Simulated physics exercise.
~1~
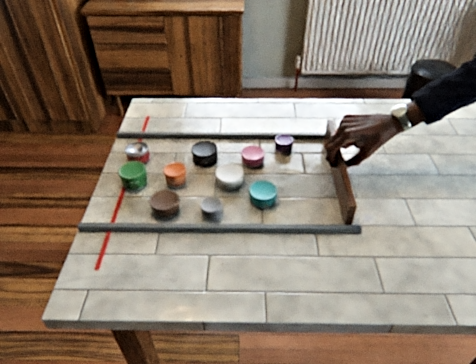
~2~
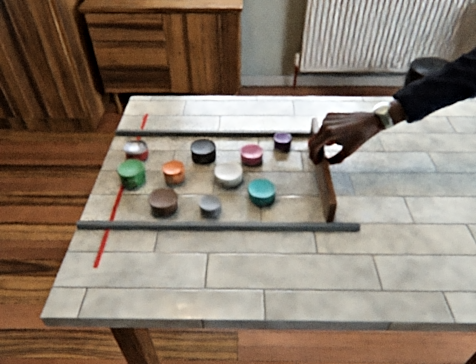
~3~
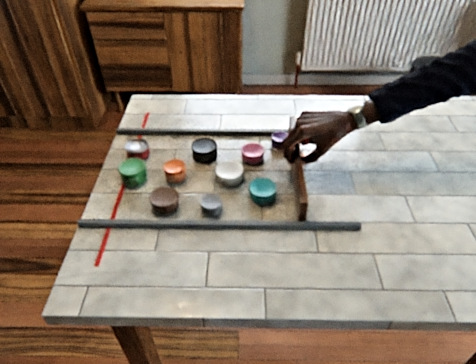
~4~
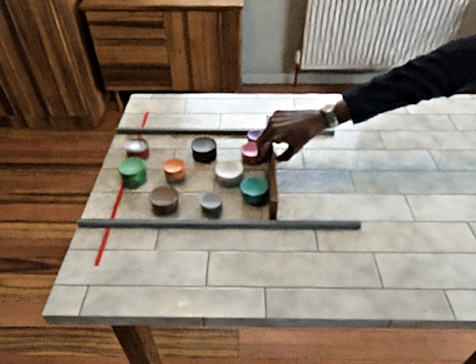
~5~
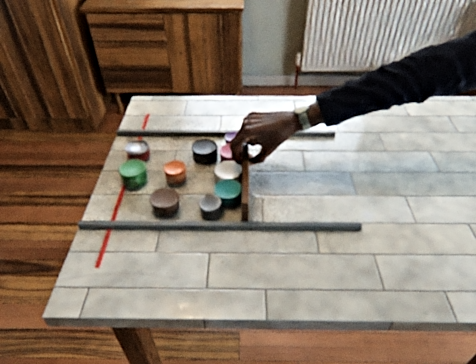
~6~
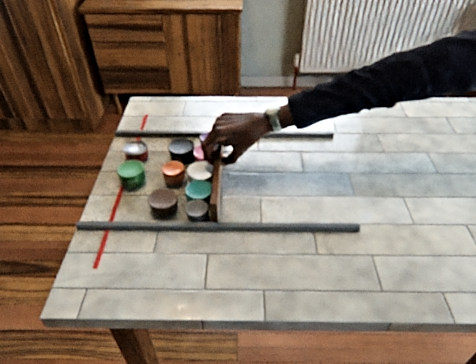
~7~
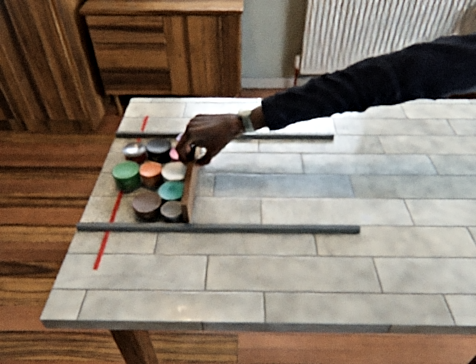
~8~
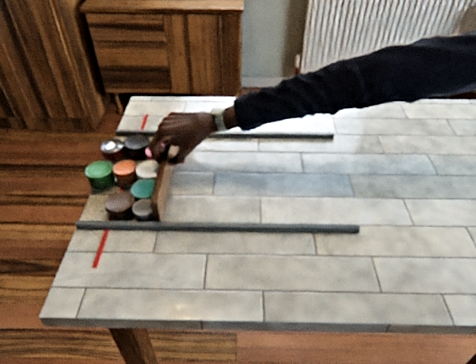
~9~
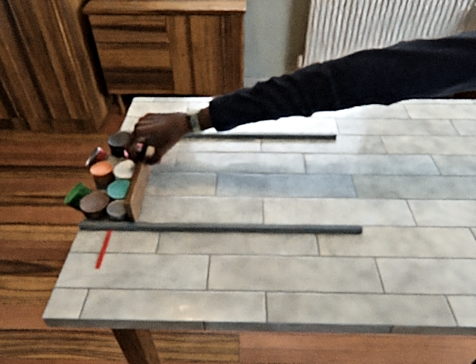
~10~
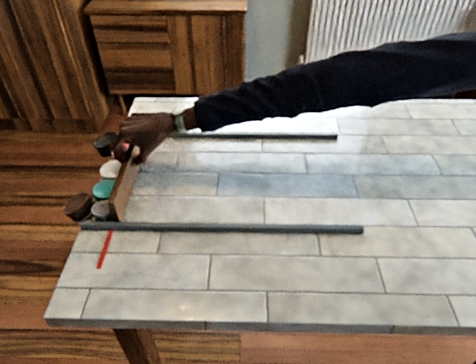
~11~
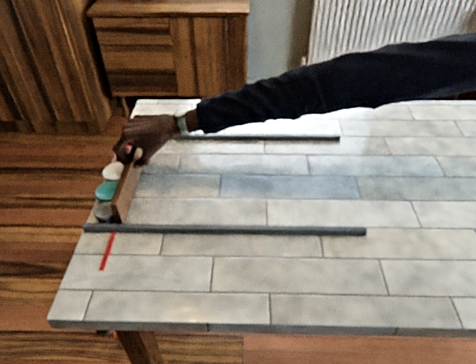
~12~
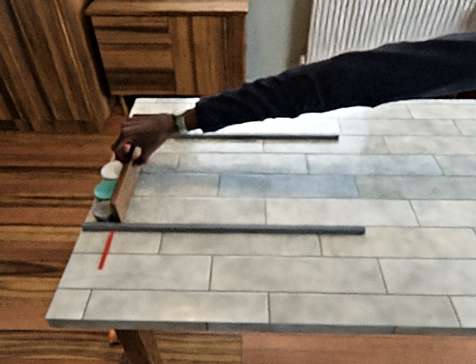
Wooden board pushed left by a hand between two rails, sweeping colourful little pots along a tiled tabletop, most dropping off the edge.
